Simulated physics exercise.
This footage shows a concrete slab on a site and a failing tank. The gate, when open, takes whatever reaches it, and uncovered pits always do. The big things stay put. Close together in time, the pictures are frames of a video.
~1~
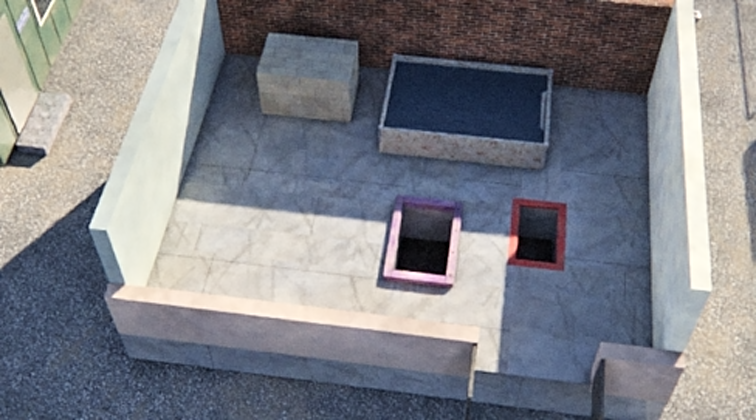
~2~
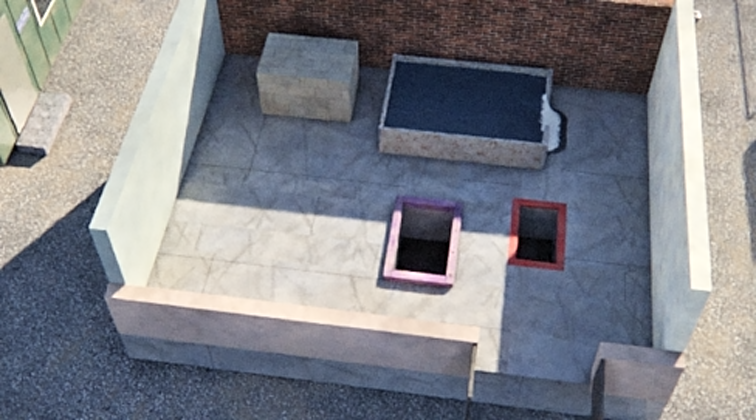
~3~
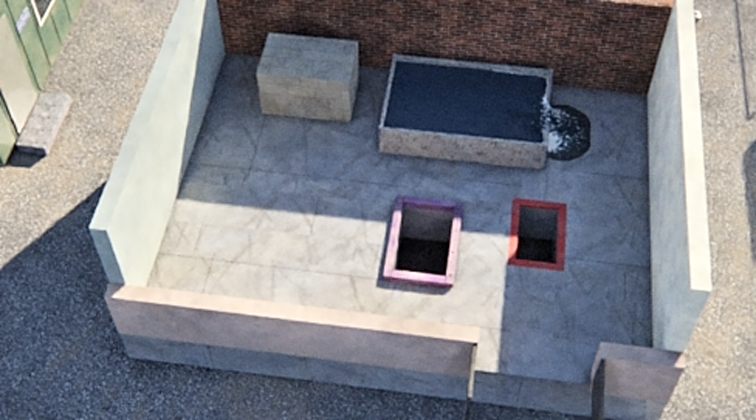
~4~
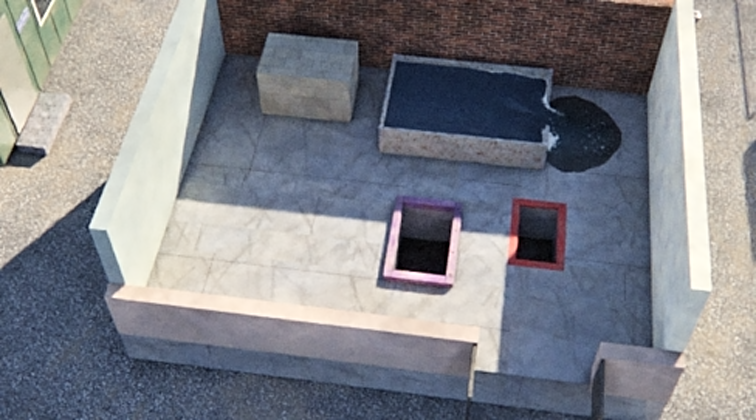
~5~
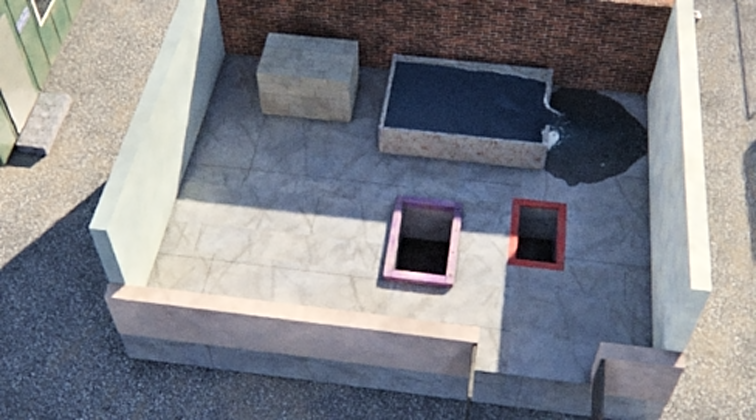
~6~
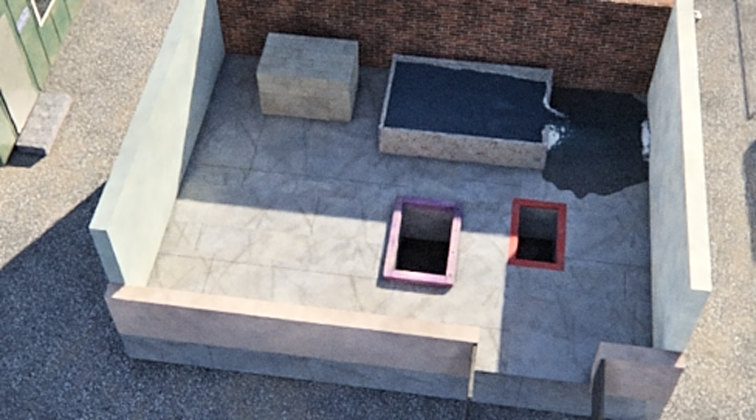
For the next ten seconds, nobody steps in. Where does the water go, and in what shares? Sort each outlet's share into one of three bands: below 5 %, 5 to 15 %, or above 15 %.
Shares: The gate gets above 15 %; the purple pit gets below 5 %; the red pit gets 5 to 15 %.
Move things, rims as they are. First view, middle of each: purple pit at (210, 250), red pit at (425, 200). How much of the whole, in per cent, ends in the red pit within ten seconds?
Share for the red pit: 0 percent.
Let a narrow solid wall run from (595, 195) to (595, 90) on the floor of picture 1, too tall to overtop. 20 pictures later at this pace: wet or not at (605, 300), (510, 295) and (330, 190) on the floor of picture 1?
In that order, I'd expect them to be reached by the flood, kept clear of the flood and kept clear of the flood.
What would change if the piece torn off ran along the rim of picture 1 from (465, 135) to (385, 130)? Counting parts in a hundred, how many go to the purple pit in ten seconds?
Approximate share, purple: 20 in a hundred.
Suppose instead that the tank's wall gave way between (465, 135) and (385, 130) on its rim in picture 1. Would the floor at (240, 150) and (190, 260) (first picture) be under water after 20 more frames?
First point: Unwetted; second point: Inundated.
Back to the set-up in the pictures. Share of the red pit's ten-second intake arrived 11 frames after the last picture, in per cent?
My estimate is close to 0 per cent.
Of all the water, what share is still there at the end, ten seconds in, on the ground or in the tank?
My estimate is some 74 percent.
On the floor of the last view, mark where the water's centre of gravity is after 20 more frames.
My pick is pixel (517, 144).
A moment on, water covers 10 % of the floor; the gate 0 %, the purple pit 0 %, the red pit 0 %.
Next, water covers 15 % of the floor; the gate 0 %, the purple pit 0 %, the red pit 0 %.
Then, water covers 30 % of the floor; the gate 0 %, the purple pit 0 %, the red pit 1 %.
Later, water covers 35 % of the floor; the gate 8 %, the purple pit 0 %, the red pit 4 %.
In the end, water covers 60 % of the floor; the gate 18 %, the purple pit 0 %, the red pit 7 %.
